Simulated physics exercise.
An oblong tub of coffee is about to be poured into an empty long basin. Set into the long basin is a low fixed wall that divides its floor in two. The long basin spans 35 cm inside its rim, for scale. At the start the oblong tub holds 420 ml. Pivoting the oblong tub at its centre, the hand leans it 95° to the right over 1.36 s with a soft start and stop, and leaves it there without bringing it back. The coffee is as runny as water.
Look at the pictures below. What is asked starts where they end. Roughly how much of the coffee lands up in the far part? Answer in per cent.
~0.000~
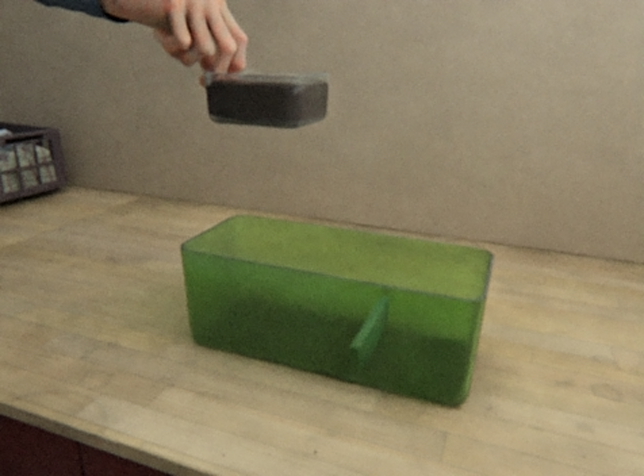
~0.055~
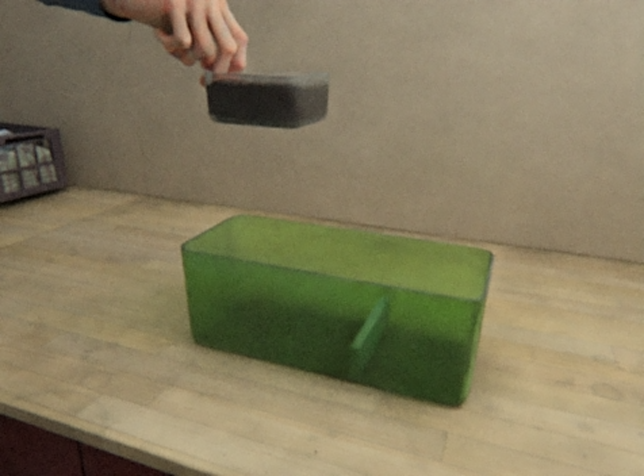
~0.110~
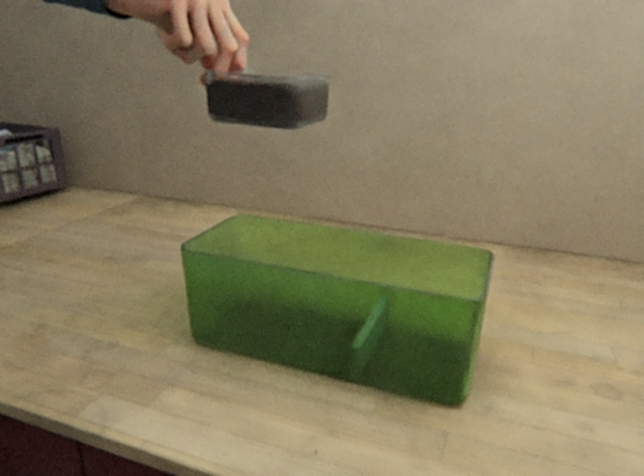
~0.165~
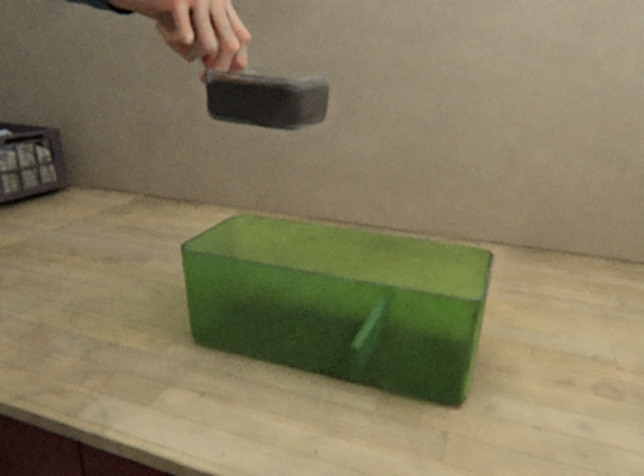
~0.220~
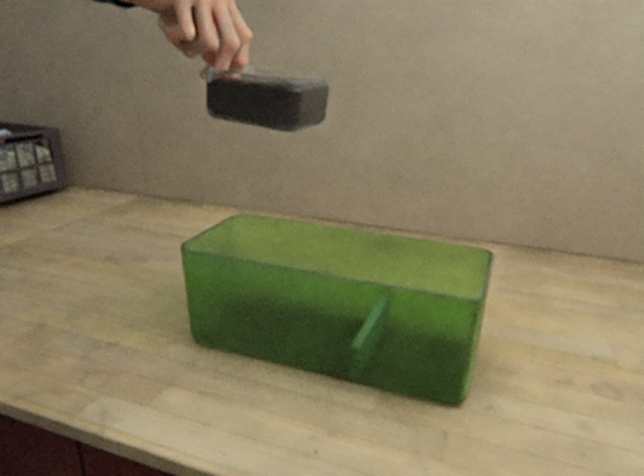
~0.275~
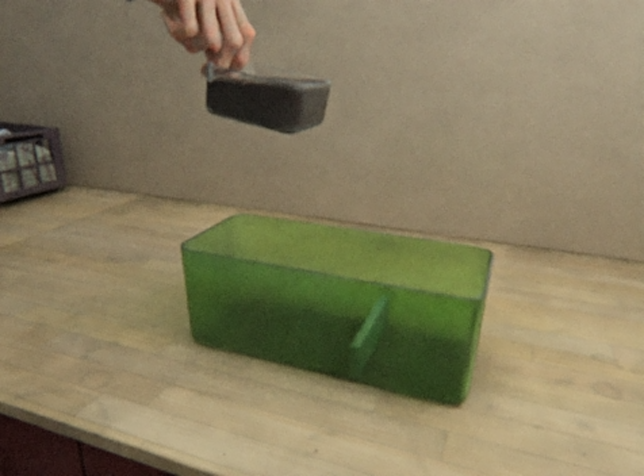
Around 56 %.
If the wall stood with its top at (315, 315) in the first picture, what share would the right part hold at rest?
In that case, some 85 percent.
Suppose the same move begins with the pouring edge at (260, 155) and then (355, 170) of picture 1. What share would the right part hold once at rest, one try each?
Respectively about 5 and 75 percent.
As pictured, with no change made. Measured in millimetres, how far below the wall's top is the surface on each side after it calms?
For the left, around 36 mm; for the right, around 28 mm.
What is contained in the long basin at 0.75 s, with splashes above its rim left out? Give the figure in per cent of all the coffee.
About 16%.
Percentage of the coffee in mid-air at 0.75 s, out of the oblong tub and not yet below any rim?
38 %.
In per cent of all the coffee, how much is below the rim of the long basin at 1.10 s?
Roughly 80 per cent.
Then, 0.75 s in, the tilt is 55° and 46 per cent is still to pour, 10 is left of the wall and 6 right of it.
Then, 1.10 s in, the tilt is 87° and 11 per cent is still to pour, 25 is left of the wall and 55 right of it.
Then, 1.46 s in, the tilt is 95° and 2 per cent is still to pour, 40 is left of the wall and 56 right of it.
Then, 1.86 s in, the tilt is 95° and 0 per cent is still to pour, 43 is left of the wall and 56 right of it.
Finally, 43 per cent lies left of the wall, 56 right of it and 1 outside.
